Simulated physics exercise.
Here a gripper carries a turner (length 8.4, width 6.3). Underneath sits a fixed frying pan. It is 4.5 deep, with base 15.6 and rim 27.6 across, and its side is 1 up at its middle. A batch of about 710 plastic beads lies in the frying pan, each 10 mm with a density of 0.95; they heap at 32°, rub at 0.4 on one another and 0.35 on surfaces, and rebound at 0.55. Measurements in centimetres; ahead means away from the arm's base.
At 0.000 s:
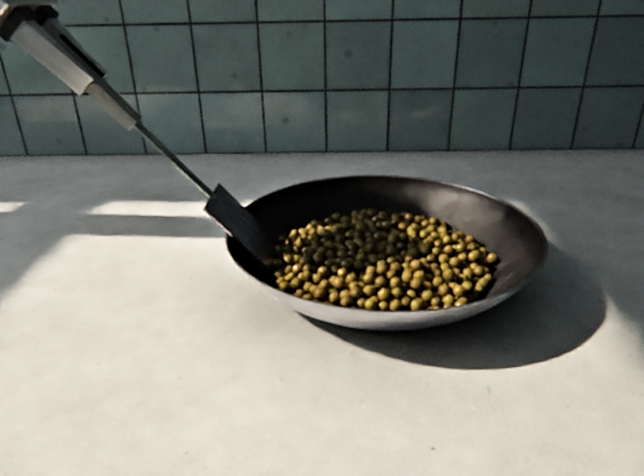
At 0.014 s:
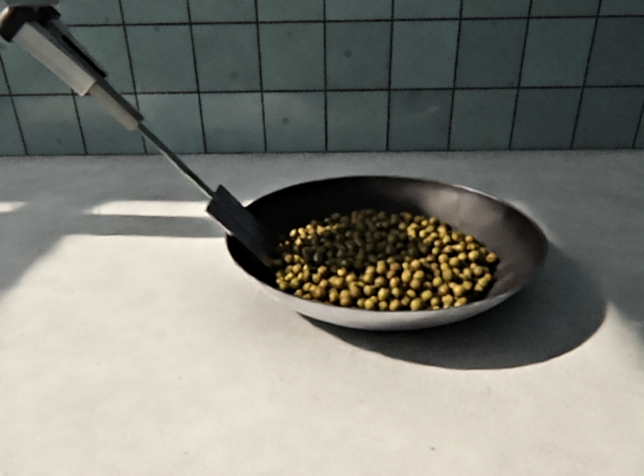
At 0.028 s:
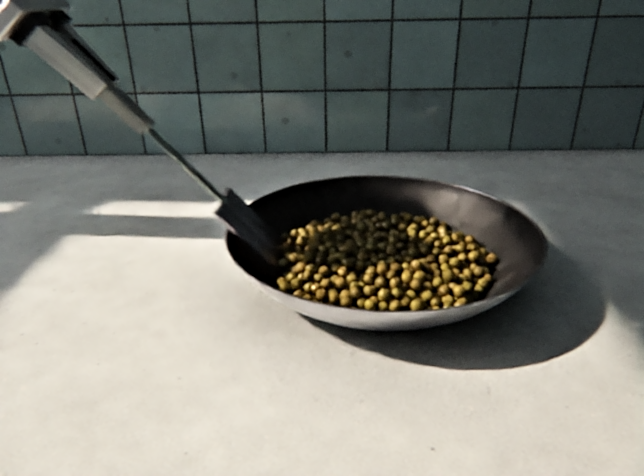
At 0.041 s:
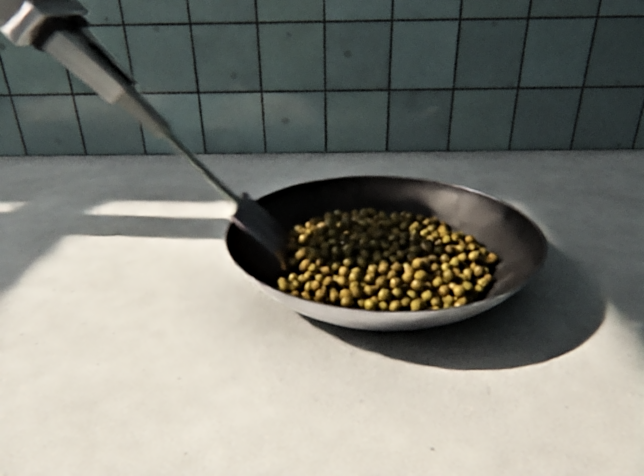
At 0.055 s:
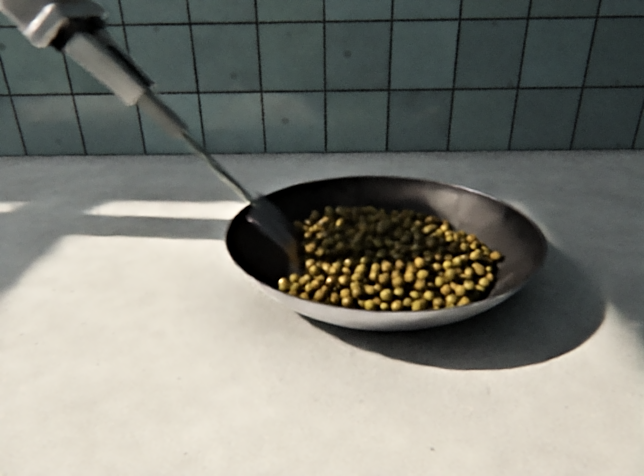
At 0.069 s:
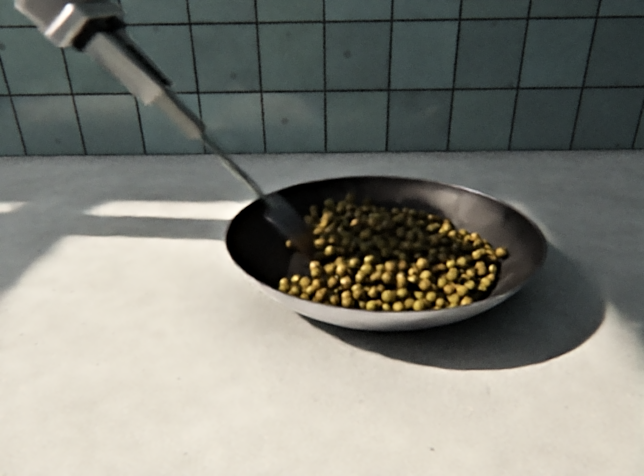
On a pale grey counter in front of dark green wall tiles, seen from slightly above by a still camera, sunlight and shadow fall across the surface. A dark, shallow pan right of centre holds many olive-yellow beads, and a grey gripper at upper left holds a dark turner angled into it. The turner barely moves at first, then slides rightward into the pan, pushing some beads along.
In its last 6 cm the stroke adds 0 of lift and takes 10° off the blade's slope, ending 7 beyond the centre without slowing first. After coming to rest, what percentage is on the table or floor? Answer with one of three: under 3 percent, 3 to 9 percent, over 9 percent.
Under 3 percent.
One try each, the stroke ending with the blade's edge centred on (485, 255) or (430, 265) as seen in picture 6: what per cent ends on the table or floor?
Roughly 15 and 0 per cent.
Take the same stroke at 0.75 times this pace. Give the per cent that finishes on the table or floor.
That comes to some 0 per cent, roughly.
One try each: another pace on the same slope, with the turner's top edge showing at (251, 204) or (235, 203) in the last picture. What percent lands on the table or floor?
Respectively, around 0 and 0 per cent.
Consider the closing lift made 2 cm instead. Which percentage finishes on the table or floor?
Close to 5 in a hundred.
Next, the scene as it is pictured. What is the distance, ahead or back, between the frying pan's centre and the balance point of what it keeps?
4.0 cm ahead.
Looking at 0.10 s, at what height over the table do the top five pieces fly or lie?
They are some 6 cm up.
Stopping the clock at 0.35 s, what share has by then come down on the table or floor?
Share at that moment: Roughly 0 %.
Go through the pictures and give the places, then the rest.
The turner top edge at (211, 195), sloping 49°; upper third of the load around (380, 251), from x 280 to 495, top at y 215; 708 in the frying pan, in the first frame.
The turner top edge at (213, 196), sloping 49°; upper third of the load around (380, 251), from x 280 to 495, top at y 215, in the second frame.
The turner top edge at (222, 199), sloping 49°; upper third of the load around (376, 251), from x 280 to 490, top at y 215, in the third frame.
The turner top edge at (237, 203), sloping 49°; upper third of the load around (371, 248), from x 285 to 495, top at y 215, in the fourth frame.
The turner top edge at (254, 204), sloping 49°; upper third of the load around (375, 245), from x 285 to 495, top at y 210, in the fifth frame.
The turner top edge at (271, 204), sloping 49°; upper third of the load around (375, 243), from x 285 to 500, top at y 200; 708 in the frying pan, in the sixth frame.
After 0.10 s, sloping 49°, highest piece 8 above the table; 708 in the frying pan.
After 0.14 s, sloping 46°, highest piece 9 above the table; 708 in the frying pan.
After 0.35 s, sloping 39°, highest piece 5 above the table; 703 in the frying pan, 5 on the table or floor.
After 1.40 s, sloping 39°, highest piece 5 above the table; 703 in the frying pan, 5 on the table or floor.
In the end, 703 in the frying pan, 5 on the table or floor. That is 1 % on the table or floor.
